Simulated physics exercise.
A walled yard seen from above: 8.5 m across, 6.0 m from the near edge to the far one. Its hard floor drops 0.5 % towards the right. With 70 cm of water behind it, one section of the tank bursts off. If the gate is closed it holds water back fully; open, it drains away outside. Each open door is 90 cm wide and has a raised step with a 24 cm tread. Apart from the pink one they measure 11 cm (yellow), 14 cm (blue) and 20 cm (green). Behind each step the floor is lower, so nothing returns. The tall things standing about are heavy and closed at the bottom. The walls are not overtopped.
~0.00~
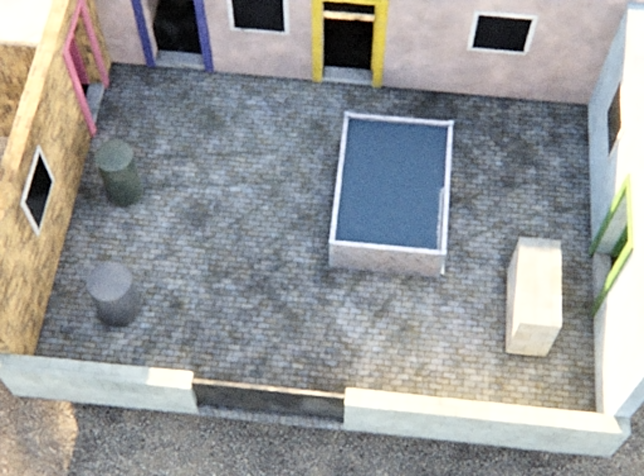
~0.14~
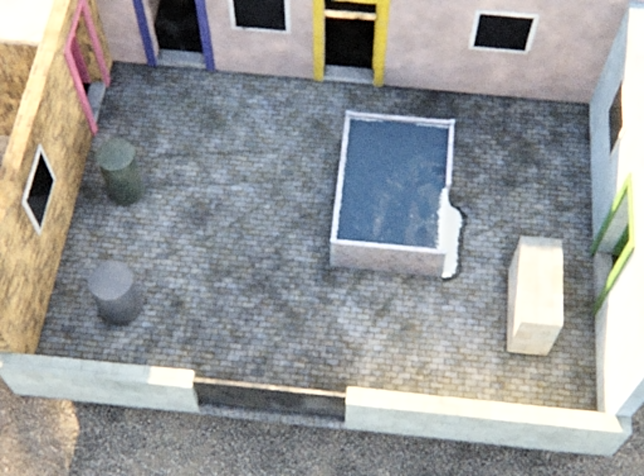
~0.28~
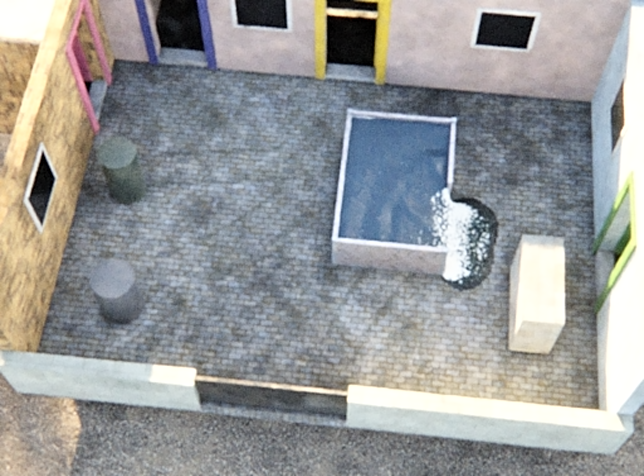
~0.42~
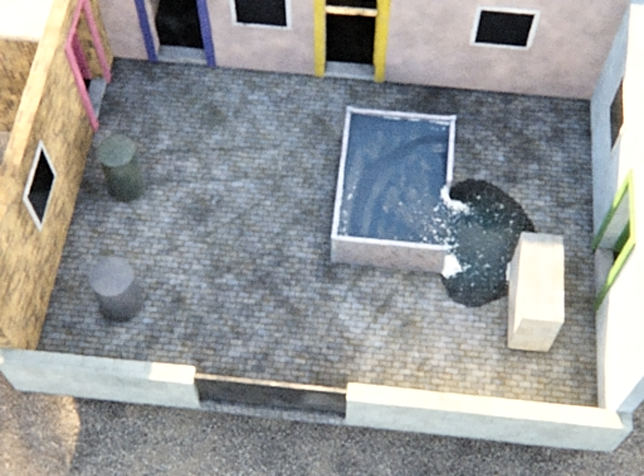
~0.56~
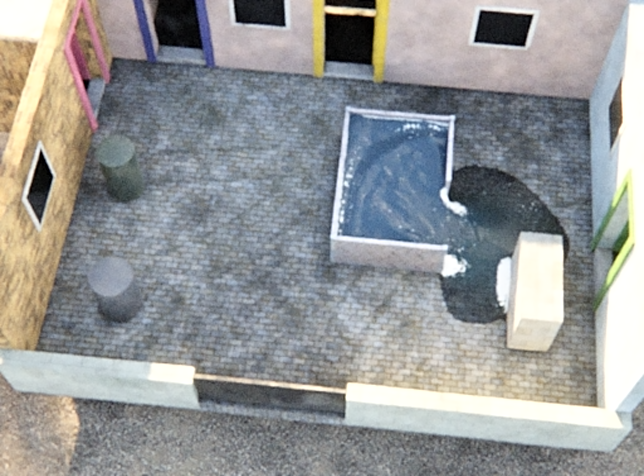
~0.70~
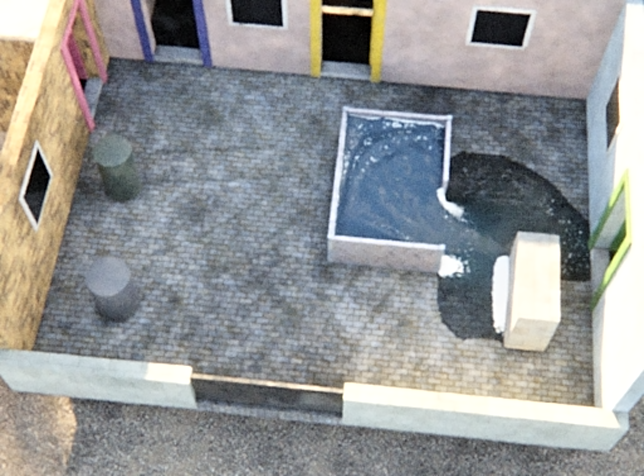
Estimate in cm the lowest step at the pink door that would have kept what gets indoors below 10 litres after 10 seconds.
Some 6.5 cm above the ground.
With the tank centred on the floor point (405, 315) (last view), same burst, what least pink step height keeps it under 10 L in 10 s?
Some 7.0 cm.
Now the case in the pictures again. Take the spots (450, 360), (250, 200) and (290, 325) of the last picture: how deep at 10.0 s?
About 6, 2 and 3 cm.
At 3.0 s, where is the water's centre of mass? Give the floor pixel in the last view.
At about (465, 231).
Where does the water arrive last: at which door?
The pink one.
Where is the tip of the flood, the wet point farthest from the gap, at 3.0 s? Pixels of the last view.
Around (217, 389).
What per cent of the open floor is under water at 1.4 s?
Near 15 per cent is wet.
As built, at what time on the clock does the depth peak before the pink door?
At about 7.5 s.
After 1.4 s water covers 15 % of the floor, deepest (49 cm) near (499, 266); it has not reached the pink door.
After 3.0 s water covers 35 % of the floor, deepest (33 cm) near (585, 101); it has not reached the pink door.
After 10.0 s water covers 95 % of the floor, deepest (12 cm) near (86, 151); 7 cm at the pink door, 0 litres in over its 13 cm step.
At the pink door as built, the water arrived by 6.8 s and peaked near 10 cm at 7.4 s.
With a step of 5.5 cm, 16 litres would have come in within the 10 s; with 7.5 cm, 5 litres. So under 10 litres takes about 6.5 cm.
